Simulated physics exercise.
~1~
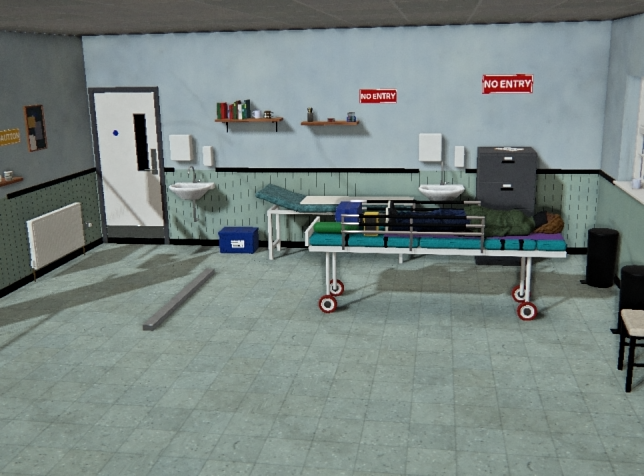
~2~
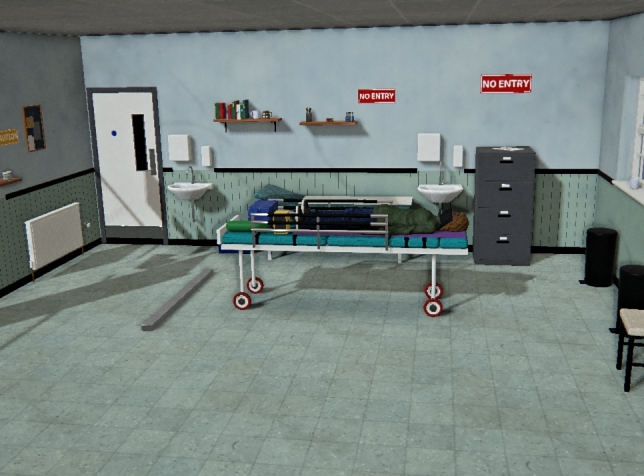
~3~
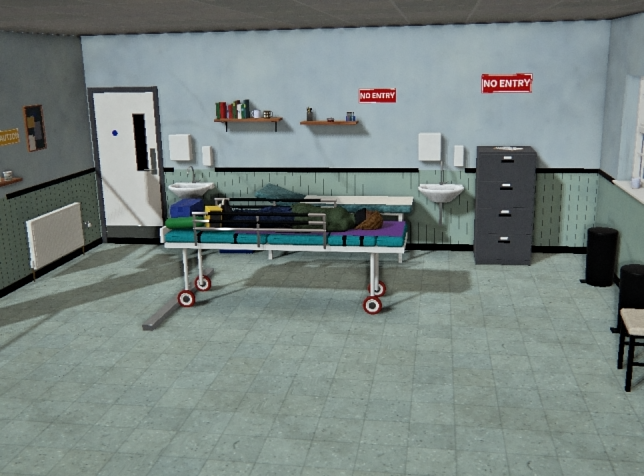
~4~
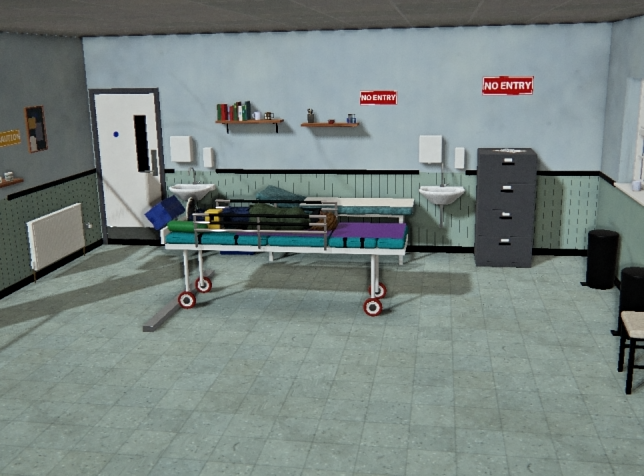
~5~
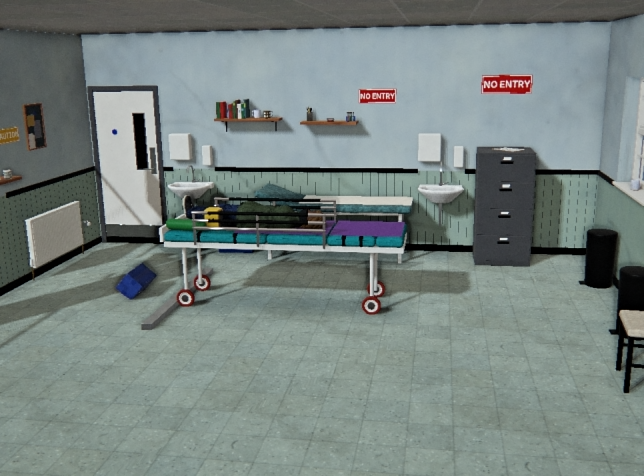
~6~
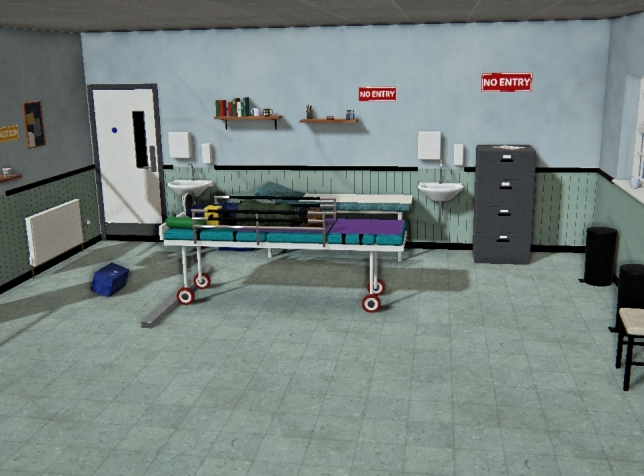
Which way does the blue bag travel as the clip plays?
The blue bag travels to the left, first riding on the trolley and then tumbling off its left end onto the floor.
